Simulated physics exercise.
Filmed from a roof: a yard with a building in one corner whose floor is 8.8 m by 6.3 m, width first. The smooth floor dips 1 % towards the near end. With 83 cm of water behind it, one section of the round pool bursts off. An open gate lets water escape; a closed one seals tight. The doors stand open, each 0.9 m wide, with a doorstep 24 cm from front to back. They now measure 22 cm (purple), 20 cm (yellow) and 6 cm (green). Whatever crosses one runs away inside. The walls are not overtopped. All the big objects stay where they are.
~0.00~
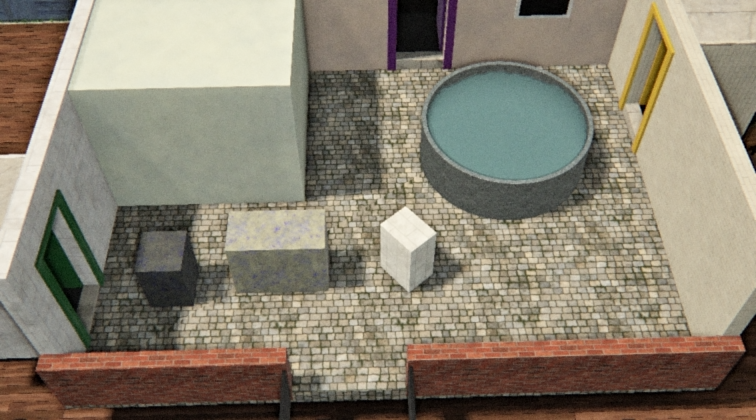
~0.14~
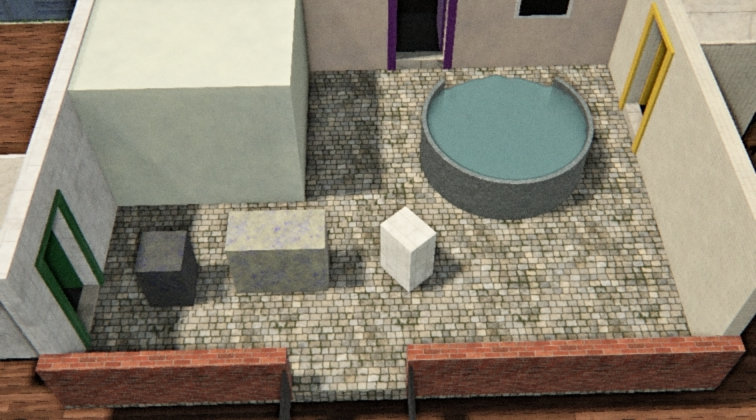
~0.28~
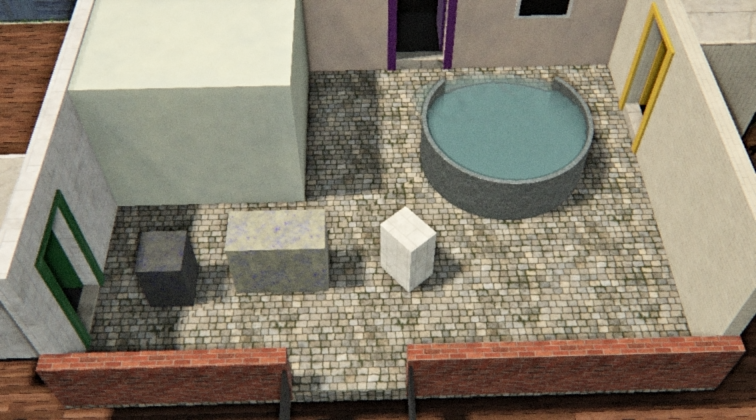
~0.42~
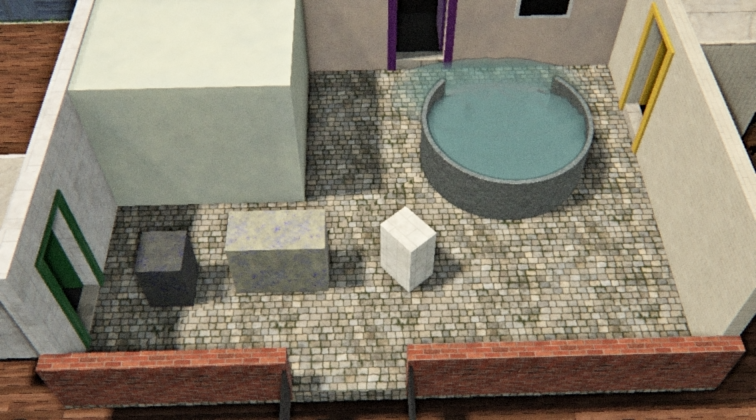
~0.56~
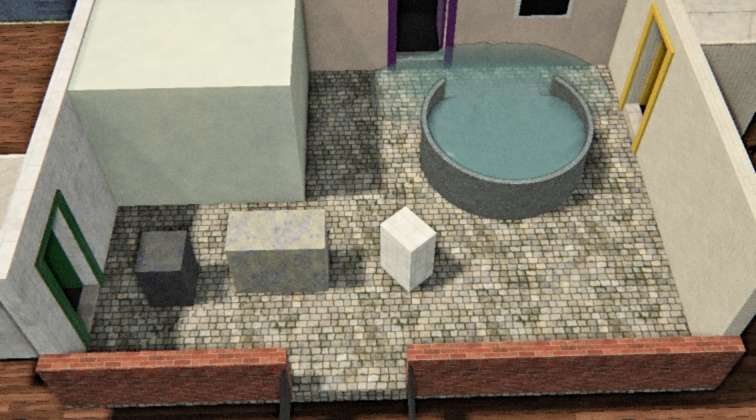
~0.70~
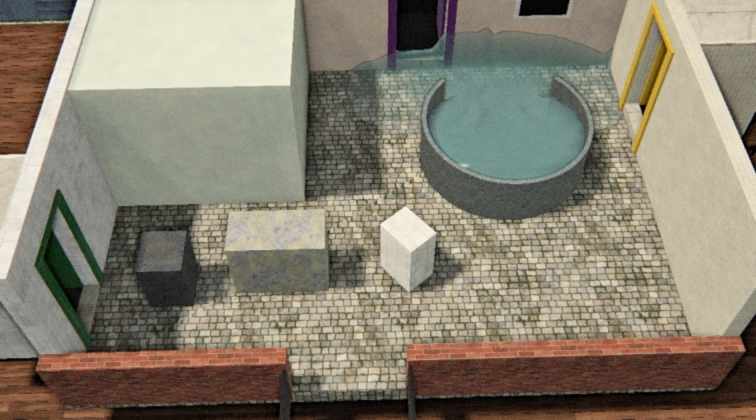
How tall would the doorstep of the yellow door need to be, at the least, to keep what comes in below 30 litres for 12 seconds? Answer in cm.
About 18 cm.
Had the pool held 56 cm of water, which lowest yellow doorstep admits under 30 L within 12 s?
Some 11.0 cm.
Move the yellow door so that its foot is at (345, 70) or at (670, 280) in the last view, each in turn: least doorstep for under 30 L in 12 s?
About 27 and 12.0 cm.
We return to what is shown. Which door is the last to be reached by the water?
Last comes the green one.
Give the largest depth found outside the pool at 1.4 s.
Up to some 62 cm.
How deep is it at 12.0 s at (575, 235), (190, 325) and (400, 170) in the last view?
In that order: 10, 10 and 3 cm.
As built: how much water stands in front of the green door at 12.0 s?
Some 10.0 cm.
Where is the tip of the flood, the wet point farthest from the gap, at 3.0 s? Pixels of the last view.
At about (690, 365).
After 1.4 s water covers 15 % of the floor, deepest (62 cm) near (491, 86); 12 cm at the yellow door, 0 litres in over its 20 cm doorstep.
After 3.0 s water covers 50 % of the floor, deepest (40 cm) near (606, 84); 25 cm at the yellow door, 11 litres in over its 20 cm doorstep.
After 12.0 s water covers 100 % of the floor, deepest (16 cm) near (615, 367); 11 cm at the yellow door, 20 litres in over its 20 cm doorstep.
At the yellow door as built, the water arrived by 0.9 s and peaked near 25 cm at 2.4 s.
Run again over the same 12 s with other heights there, 45 litres in over 16 cm, 13 litres over 22 cm. The limit of 30 litres is kept from about 18 cm up.
